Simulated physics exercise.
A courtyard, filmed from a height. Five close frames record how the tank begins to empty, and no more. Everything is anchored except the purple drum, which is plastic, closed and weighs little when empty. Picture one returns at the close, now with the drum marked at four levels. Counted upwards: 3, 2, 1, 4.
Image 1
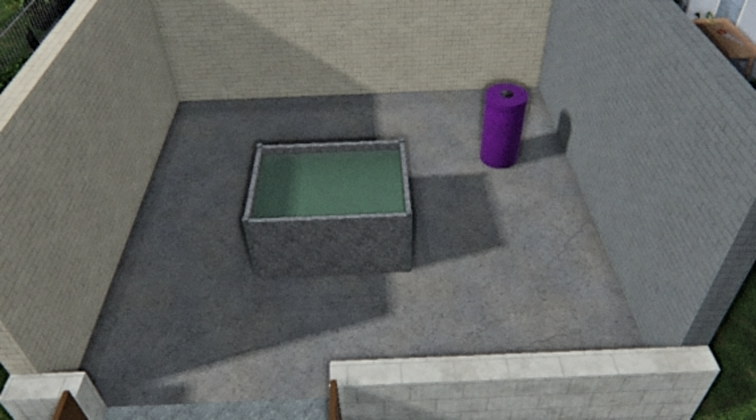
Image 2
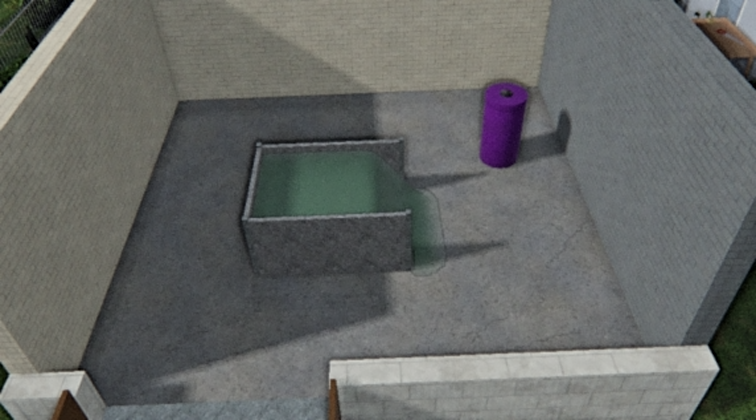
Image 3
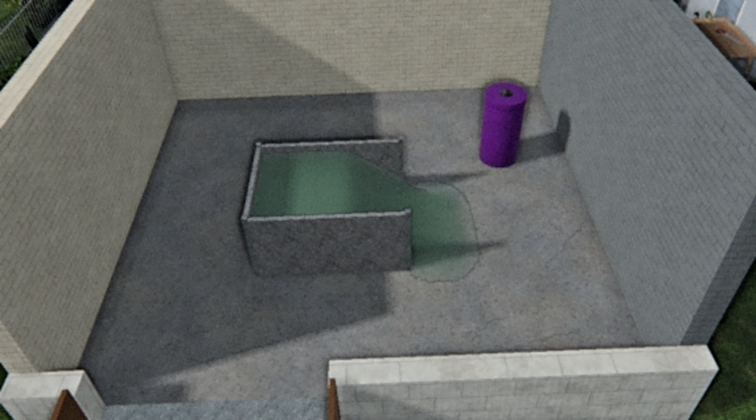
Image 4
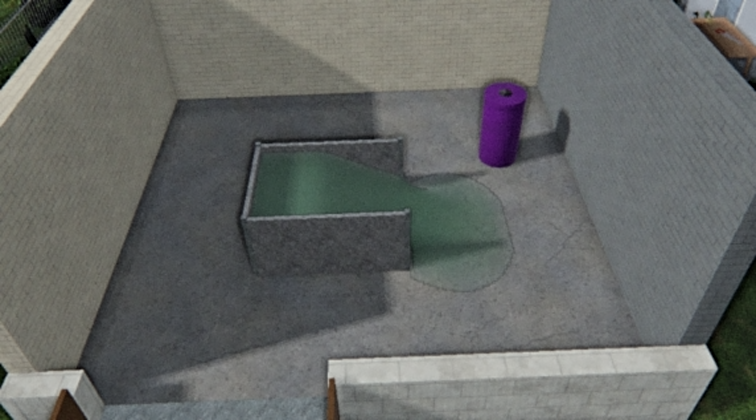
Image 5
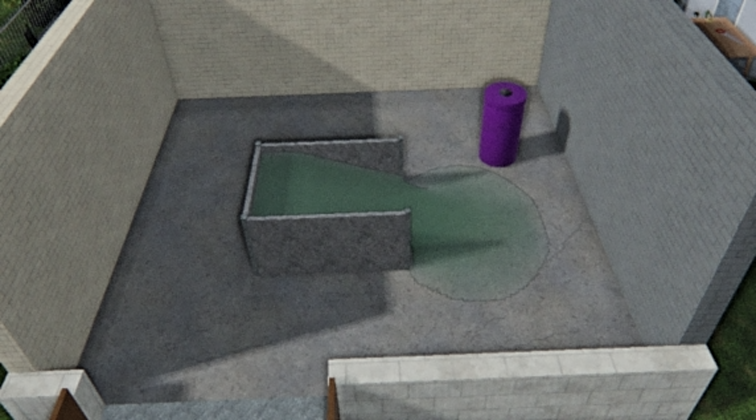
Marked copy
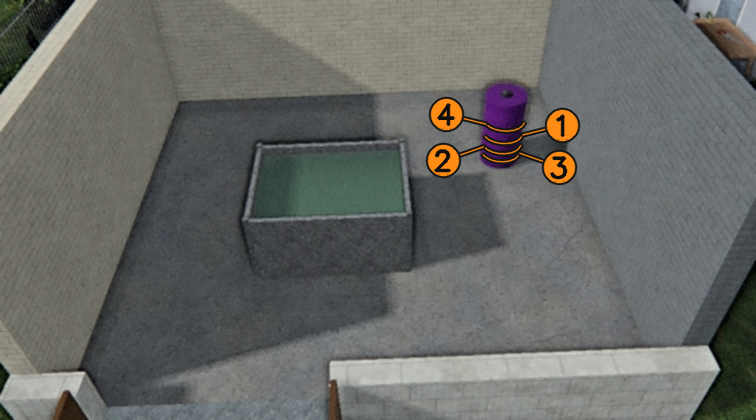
A walled yard with a grey concrete floor, an open gate at the front and brick walls around it is seen from a height by a still camera. A stone-sided tank of greenish water stands left of centre, and an upright purple drum stands near the back right. The tank's right side opens, and the water pours out rightward, spreading across the floor in a widening rounded pool while the drum stays put.
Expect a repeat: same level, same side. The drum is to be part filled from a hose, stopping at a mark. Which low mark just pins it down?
It is 2.
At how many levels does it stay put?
Three of them.
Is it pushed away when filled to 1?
No, not at all.
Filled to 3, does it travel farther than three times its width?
No.
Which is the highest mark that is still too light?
3.
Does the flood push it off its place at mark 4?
No, that is safe.
On the marked copy, 1 at (506, 143); 2 at (504, 153); 3 at (503, 161); 4 at (507, 131); from the bottom up 3, 2, 1, 4.
With 1, it does not move.
With 2, it does not move.
With 3, it is pushed about its own width away.
With 4, it does not move.
